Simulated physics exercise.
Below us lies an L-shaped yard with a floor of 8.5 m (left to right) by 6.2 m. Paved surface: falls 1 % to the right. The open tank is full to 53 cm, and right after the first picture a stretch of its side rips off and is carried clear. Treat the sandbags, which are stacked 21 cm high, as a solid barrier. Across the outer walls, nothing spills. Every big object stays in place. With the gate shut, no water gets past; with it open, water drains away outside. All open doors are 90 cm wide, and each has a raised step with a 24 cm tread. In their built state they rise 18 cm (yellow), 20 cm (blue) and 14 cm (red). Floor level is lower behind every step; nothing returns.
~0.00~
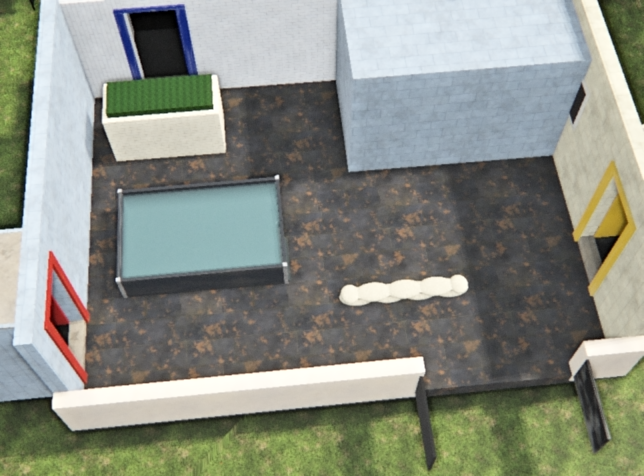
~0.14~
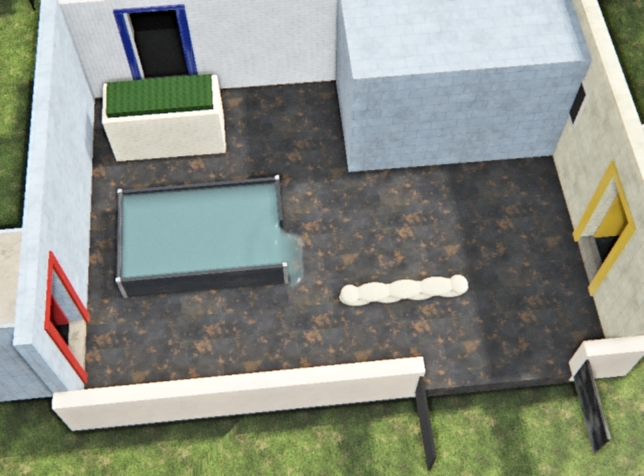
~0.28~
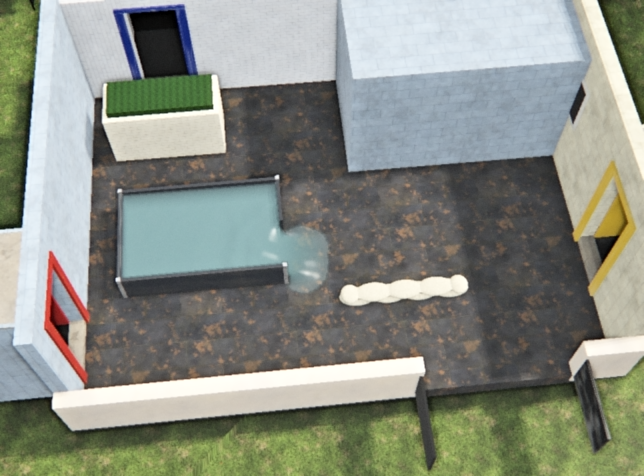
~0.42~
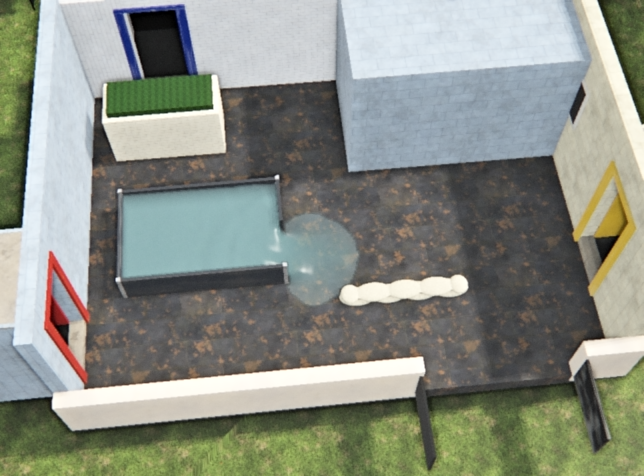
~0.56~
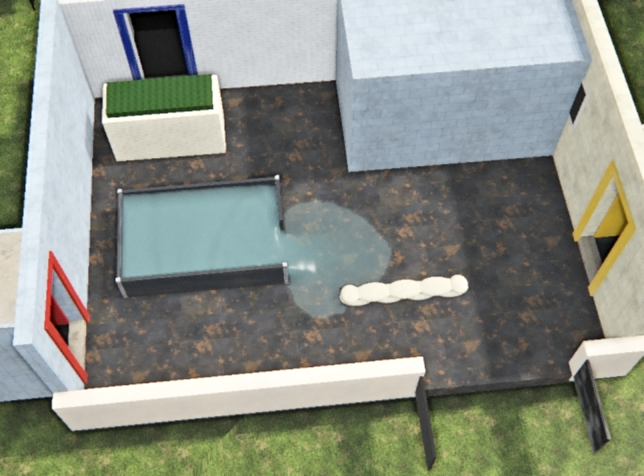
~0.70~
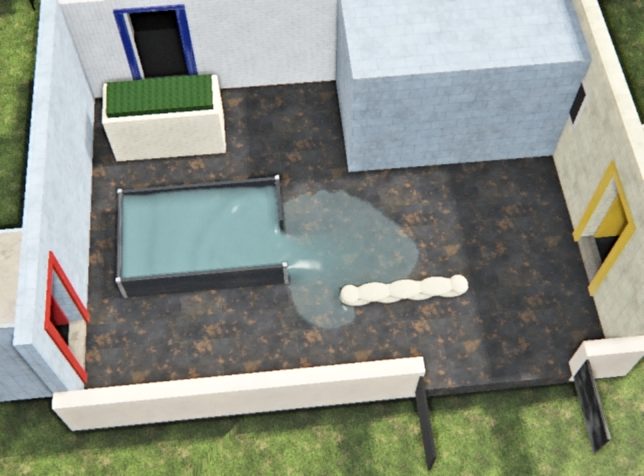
Water pouring from the right side of an open tank and spreading across a dark walled yard, reaching a pale sandbag barrier.
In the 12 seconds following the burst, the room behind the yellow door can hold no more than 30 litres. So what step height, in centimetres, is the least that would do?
I would say 15 cm at the least.
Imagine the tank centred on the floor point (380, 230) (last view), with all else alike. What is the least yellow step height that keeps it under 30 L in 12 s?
You'd need some 21 cm.
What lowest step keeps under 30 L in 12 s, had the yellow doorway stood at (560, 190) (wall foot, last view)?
About 19 cm.
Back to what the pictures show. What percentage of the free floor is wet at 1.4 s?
Some 20 per cent is wet.
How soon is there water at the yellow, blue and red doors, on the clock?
Yellow 1.8 s, blue not within the 12 s, red not within the 12 s.
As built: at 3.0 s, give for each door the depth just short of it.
Yellow door: 18 cm; blue door: 0 cm; red door: 0 cm.
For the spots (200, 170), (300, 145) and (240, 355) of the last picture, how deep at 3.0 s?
First 0, then 0, then 0 cm.
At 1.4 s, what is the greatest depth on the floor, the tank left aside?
Around 34 centimetres.
After 1.4 s water covers 20 % of the floor, deepest (34 cm) near (290, 267); it has not reached the yellow door.
After 3.0 s water covers 40 % of the floor, deepest (38 cm) near (552, 158); 18 cm at the yellow door, 2 litres in over its 18 cm step.
After 12.0 s water covers 70 % of the floor, deepest (15 cm) near (609, 357); 11 cm at the yellow door, 6 litres in over its 18 cm step.
At the yellow door as built, the water arrived by 1.9 s and peaked near 19 cm at 2.8 s.
Run again over the same 12 s with other heights there, 75 litres in over 12.5 cm, 10 litres over 17 cm. The limit of 30 litres is kept from about 15 cm up.
